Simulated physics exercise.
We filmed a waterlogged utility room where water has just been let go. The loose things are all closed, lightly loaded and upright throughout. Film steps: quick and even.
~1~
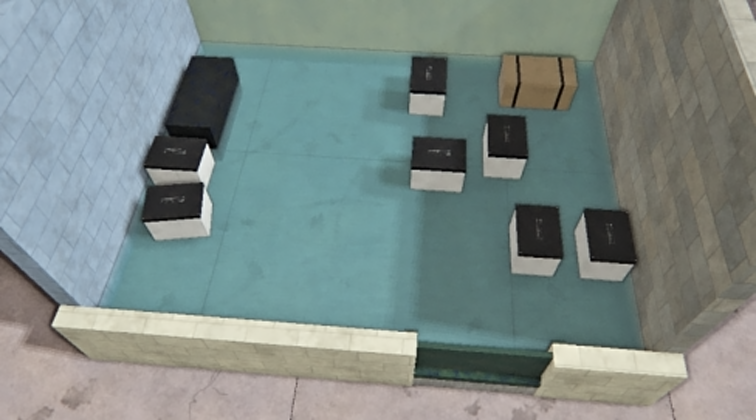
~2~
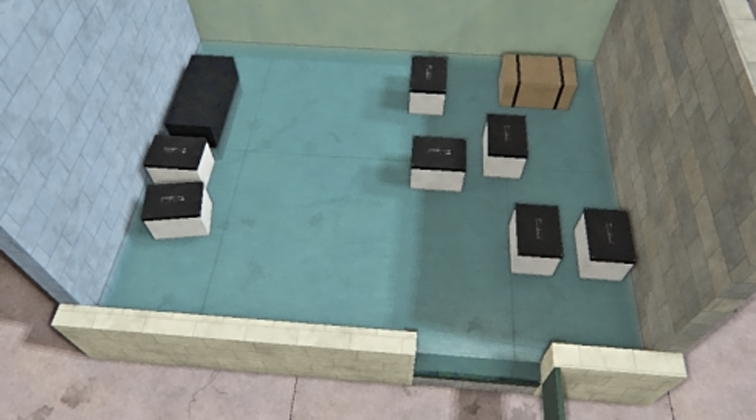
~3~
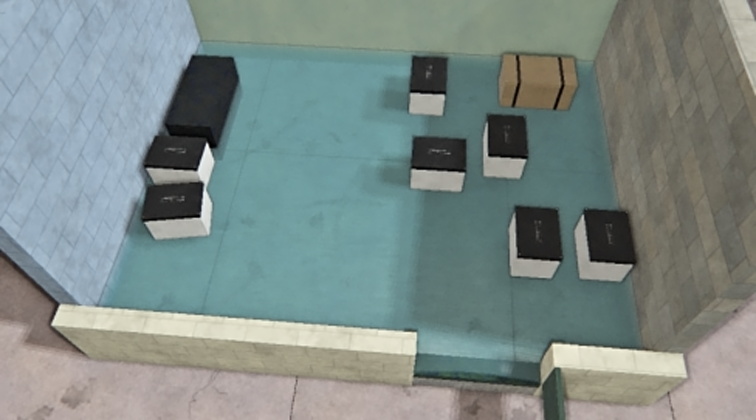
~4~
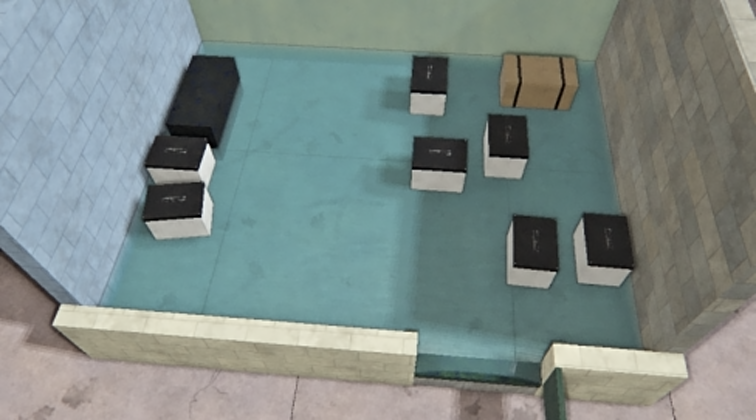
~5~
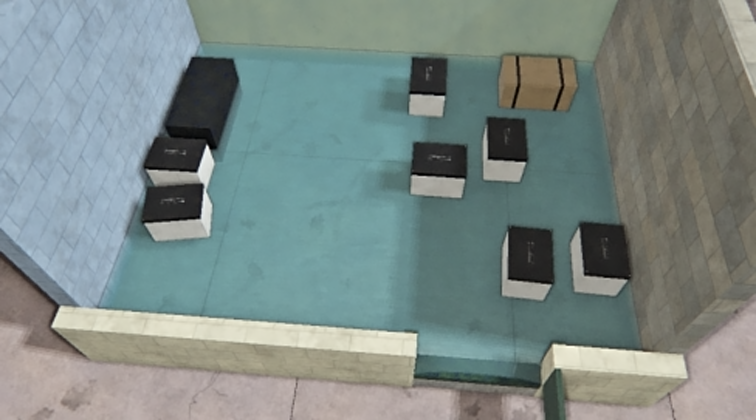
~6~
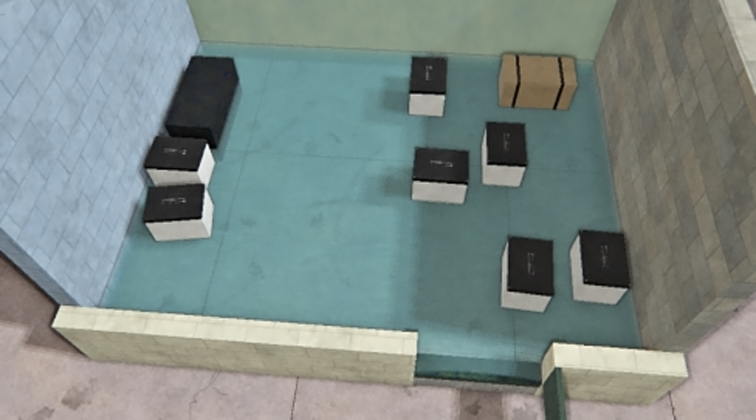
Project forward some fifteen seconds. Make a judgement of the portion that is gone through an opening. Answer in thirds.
One to two thirds.
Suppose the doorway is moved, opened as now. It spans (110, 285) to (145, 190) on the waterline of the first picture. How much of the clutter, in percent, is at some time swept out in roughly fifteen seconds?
Near 20 percent, give or take.
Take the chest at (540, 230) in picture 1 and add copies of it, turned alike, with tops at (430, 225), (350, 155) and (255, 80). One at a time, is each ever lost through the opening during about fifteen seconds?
The first departs, the second departs, the third remains behind.
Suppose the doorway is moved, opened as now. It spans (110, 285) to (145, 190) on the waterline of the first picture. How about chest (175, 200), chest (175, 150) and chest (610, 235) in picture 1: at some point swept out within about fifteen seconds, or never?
In turn: Carried outside, through, kept in.
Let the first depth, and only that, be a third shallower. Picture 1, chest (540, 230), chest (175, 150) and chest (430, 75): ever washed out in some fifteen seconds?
Going through them: Leaves the room, then never leaves, then never leaves.
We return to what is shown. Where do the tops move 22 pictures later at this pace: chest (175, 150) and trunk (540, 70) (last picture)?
Around (192, 173) and (556, 115).
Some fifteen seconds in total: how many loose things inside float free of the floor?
4 in all.
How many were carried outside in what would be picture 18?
1.
A moment on, 0 of 8 are out; 8 afloat.
Next, 1 of 8 are out; 7 afloat.
Later, 3 of 8 are out; 5 afloat.
In the end, 4 of 8 are out; 4 afloat.
